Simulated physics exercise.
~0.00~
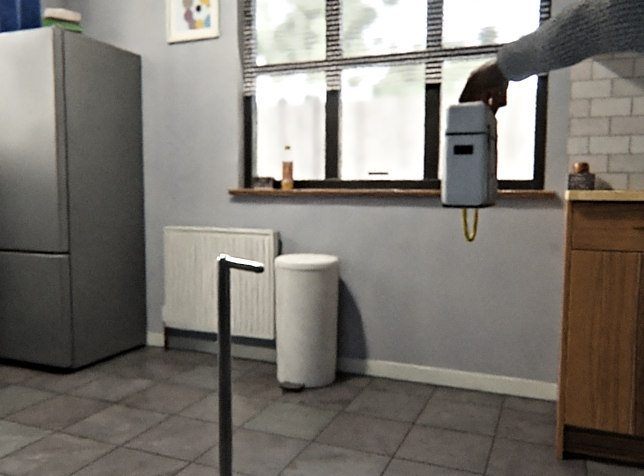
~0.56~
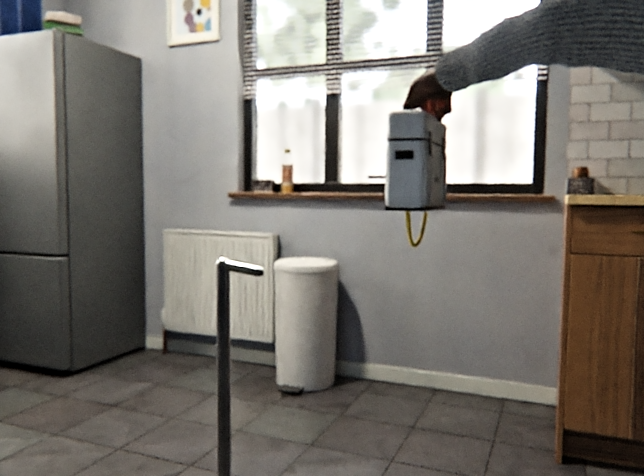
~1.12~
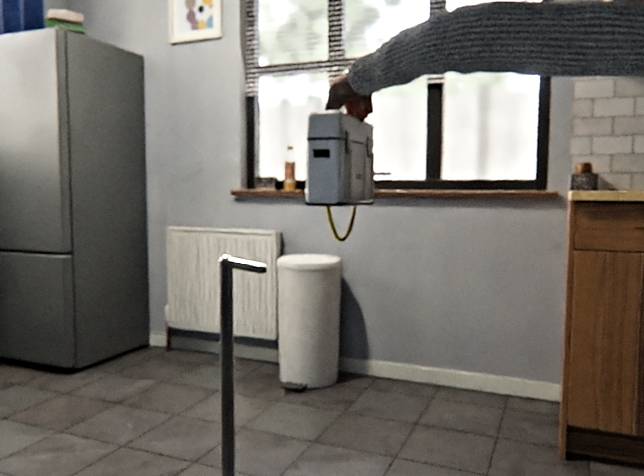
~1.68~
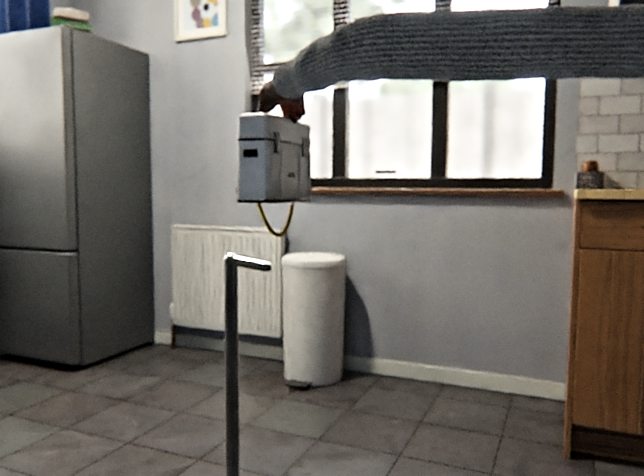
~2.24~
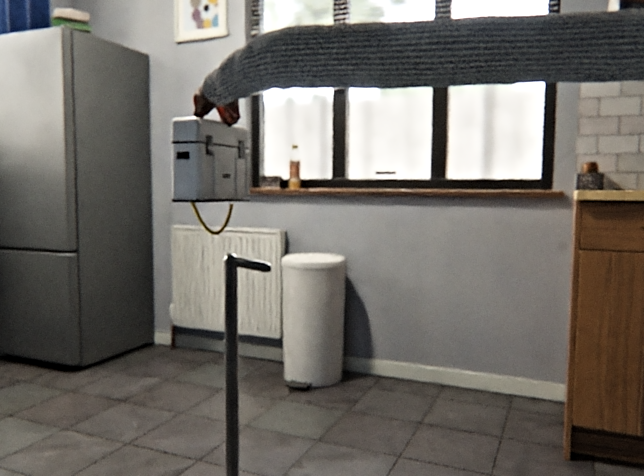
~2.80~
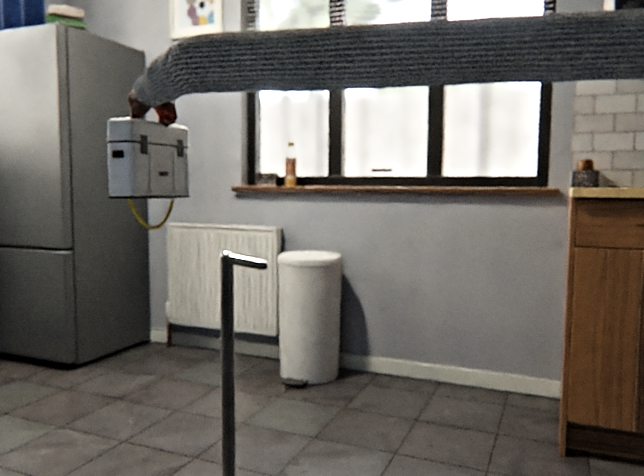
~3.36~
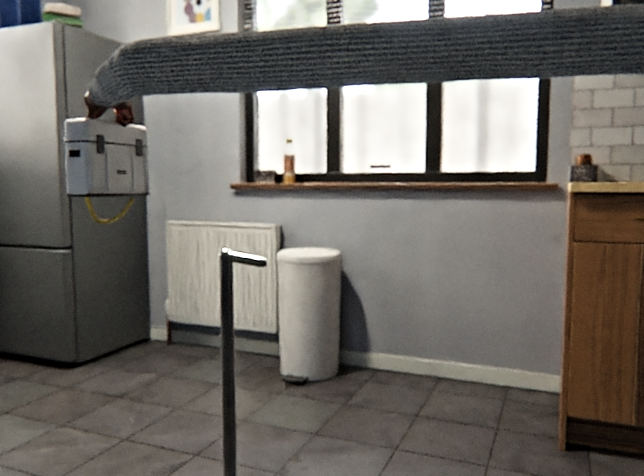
A white case with a yellow loop dangling beneath it hangs from the hand of someone in a grey knitted sleeve, in front of a kitchen window at the right. The arm carries it steadily left, keeping it upright, past the window and above a white bin. It then crosses over a short dark post with a bar at its top, the loop hanging free and catching on nothing. The arm stretches farther across the view as the case moves beyond the post. Finally, the case is clear of the post, held in front of the grey fridge at the left.
